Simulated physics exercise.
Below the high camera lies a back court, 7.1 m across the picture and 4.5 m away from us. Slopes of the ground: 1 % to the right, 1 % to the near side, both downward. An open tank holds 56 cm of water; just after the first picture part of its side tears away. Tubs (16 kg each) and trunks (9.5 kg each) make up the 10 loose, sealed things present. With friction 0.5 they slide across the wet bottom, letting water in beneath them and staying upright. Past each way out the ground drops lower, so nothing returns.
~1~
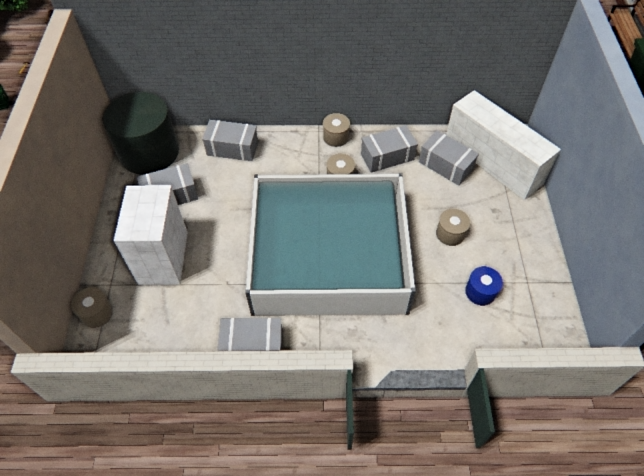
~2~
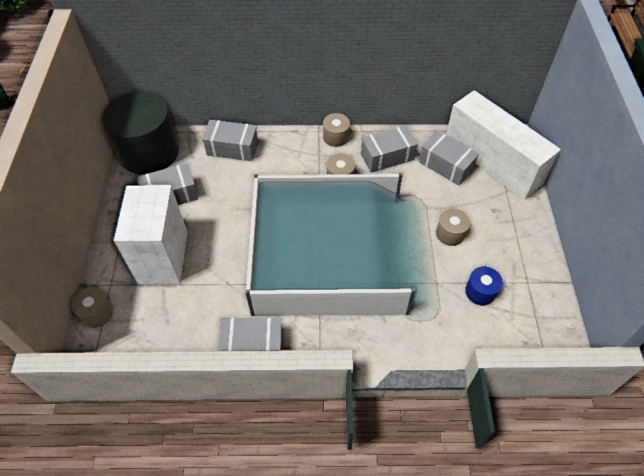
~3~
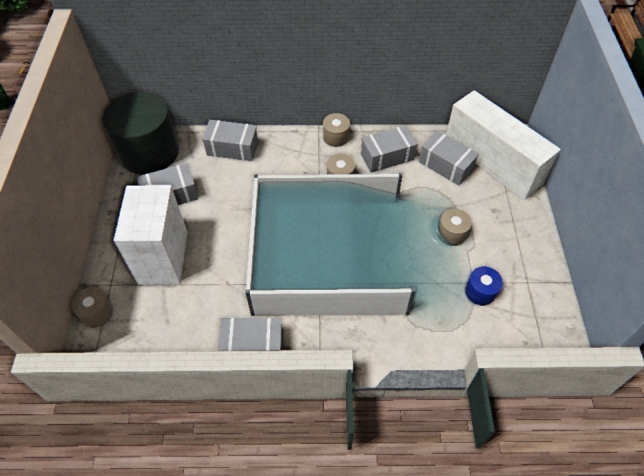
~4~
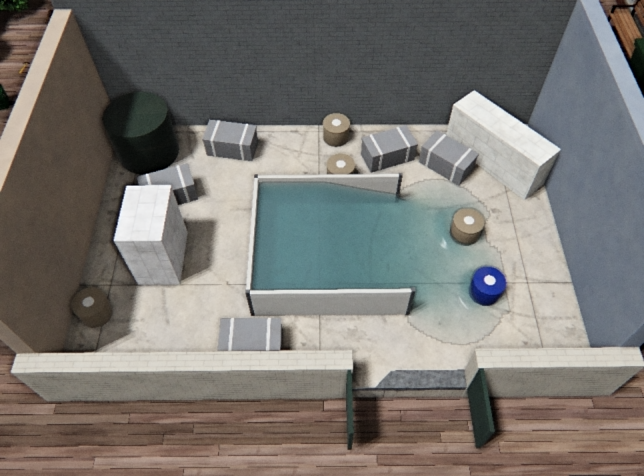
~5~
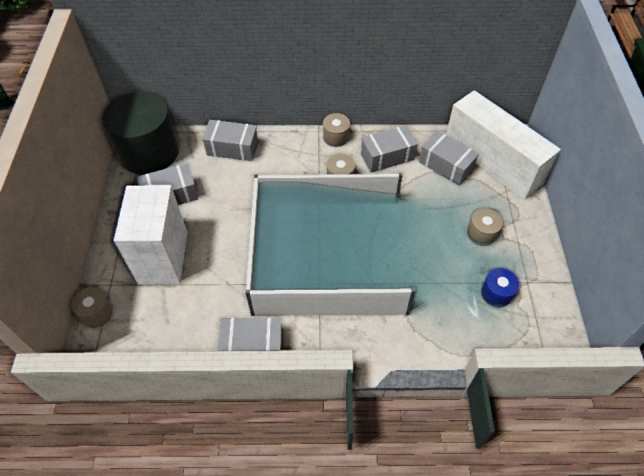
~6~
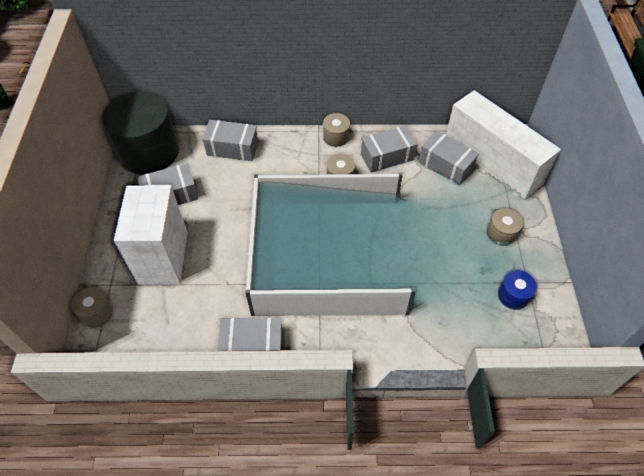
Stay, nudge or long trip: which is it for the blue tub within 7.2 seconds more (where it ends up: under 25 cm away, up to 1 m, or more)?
It will be left a long way off.
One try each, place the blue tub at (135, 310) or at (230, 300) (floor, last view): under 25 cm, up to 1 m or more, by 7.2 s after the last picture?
Run one, it remains planted; run two, it remains planted.
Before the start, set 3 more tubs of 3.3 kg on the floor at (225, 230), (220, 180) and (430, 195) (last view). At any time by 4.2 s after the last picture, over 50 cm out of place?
Lab note - in order: Below threshold / below threshold / above threshold.
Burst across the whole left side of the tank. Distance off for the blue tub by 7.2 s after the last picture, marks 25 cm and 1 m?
My answer is that the blue tub remains put.
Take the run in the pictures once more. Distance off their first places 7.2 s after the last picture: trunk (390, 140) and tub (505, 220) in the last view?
Taking them in turn, the shifts are 200 cm and 120 cm.
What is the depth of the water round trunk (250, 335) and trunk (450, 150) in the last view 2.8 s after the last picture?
Some 0 cm at the first, some 9 cm at the second.
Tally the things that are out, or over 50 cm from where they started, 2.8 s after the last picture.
The number comes to 3.
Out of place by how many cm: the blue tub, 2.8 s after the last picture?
By that time, close to 150 cm.
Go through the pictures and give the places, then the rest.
The first frame shows the blue tub at (486, 280), on the bottom; water covers 3.9 m2; 0 of 10 have shifted.
The second frame shows the blue tub at (486, 280), on the bottom; 4.9 m2 under water; 0 of 10 have shifted.
The third frame shows the blue tub at (486, 280), on the bottom; 5.9 m2 under water; 0 of 10 have shifted.
The fourth frame shows the blue tub at (490, 280), on the bottom, 5 cm from its start; 7.0 m2 under water; 1 of 10 have shifted.
The fifth frame shows the blue tub at (503, 282), on the bottom, 22 cm from its start; water covers 8.4 m2; 2 of 10 have shifted.
The sixth frame shows the blue tub at (520, 284), on the bottom, 46 cm from its start; 10.0 m2 under water; 2 of 10 have shifted.
Then, 0.9 s after the last picture the blue tub is near (582, 318), 1.3 m from its start, afloat; 0 of 10 are out; 2 afloat.
Then, 2.8 s after the last picture the blue tub is near (390, 340), 1.7 m from its start, aground; 0 of 10 are out; 2 afloat.
Then, 4.8 s after the last picture the blue tub is near (188, 323), 4.1 m from its start, aground; 0 of 10 are out; 4 afloat.
Then, 7.2 s after the last picture the blue tub is near (173, 319), 4.3 m from its start, aground; 0 of 10 are out; 5 afloat.
